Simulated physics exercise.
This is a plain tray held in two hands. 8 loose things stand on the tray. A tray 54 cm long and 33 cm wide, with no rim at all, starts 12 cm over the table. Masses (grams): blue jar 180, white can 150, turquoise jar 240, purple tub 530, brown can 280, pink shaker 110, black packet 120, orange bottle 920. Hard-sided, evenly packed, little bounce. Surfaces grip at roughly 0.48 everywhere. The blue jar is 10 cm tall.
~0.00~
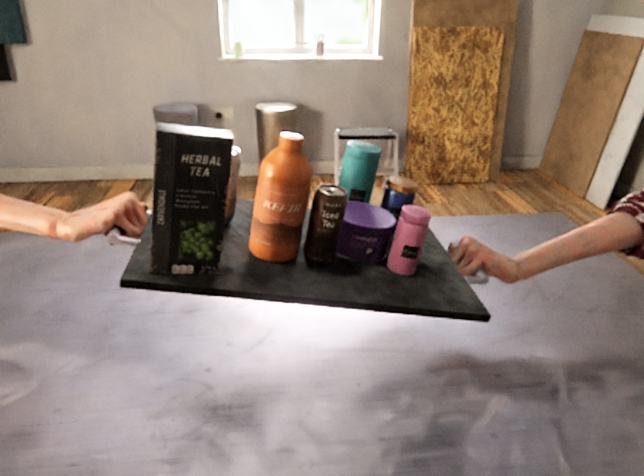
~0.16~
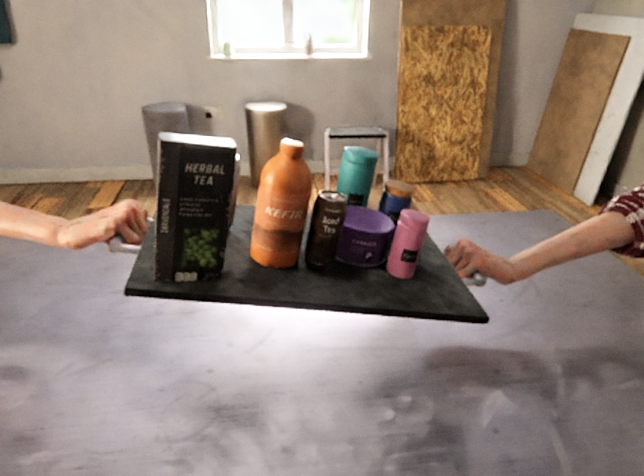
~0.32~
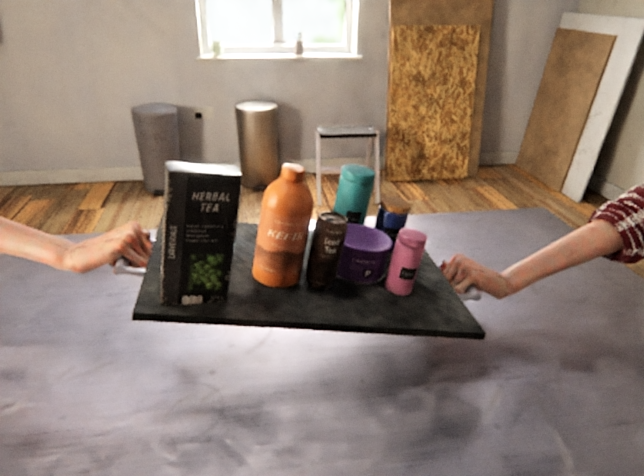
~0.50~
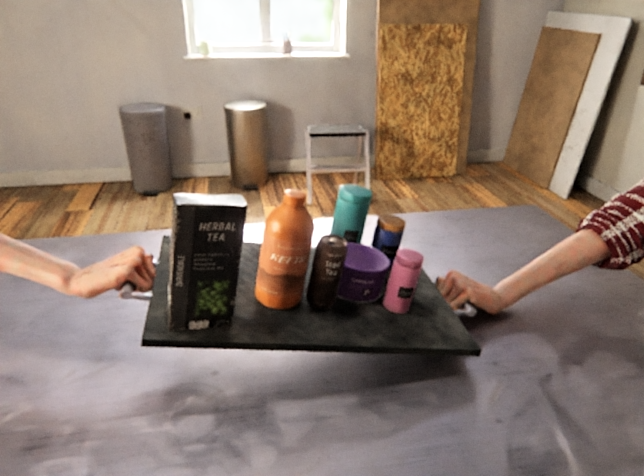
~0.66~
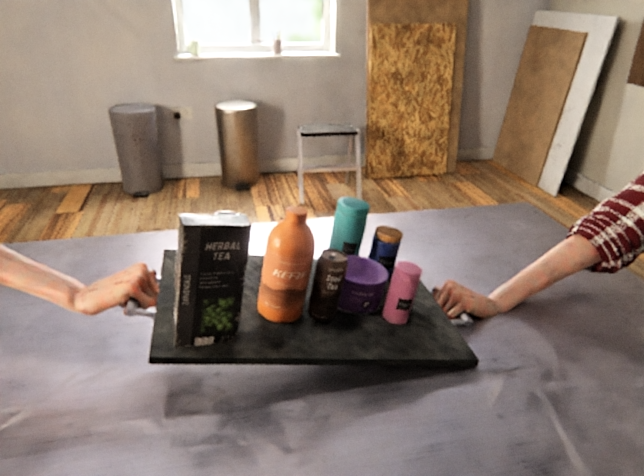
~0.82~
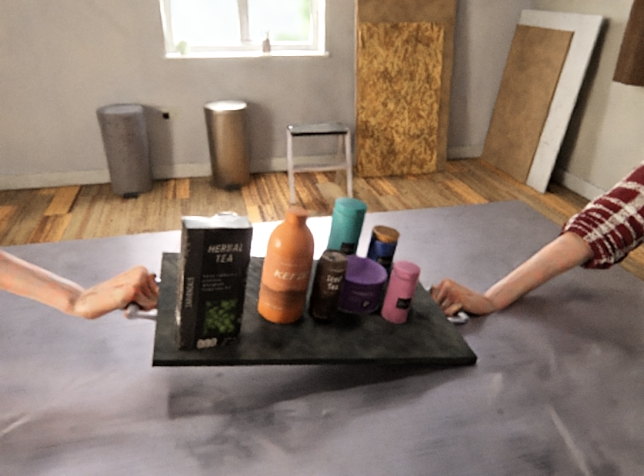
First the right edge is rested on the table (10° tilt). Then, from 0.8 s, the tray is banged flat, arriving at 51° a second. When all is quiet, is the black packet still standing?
The black packet is still upright.
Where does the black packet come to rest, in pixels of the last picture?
Around (199, 330).
After 1.02 s, right edge on the table, tray at 7°.
After 1.22 s, tray flat on the table.
In the end (1.7 s), all 8 under 5 cm from the start. In the last view, black packet near (199, 330).
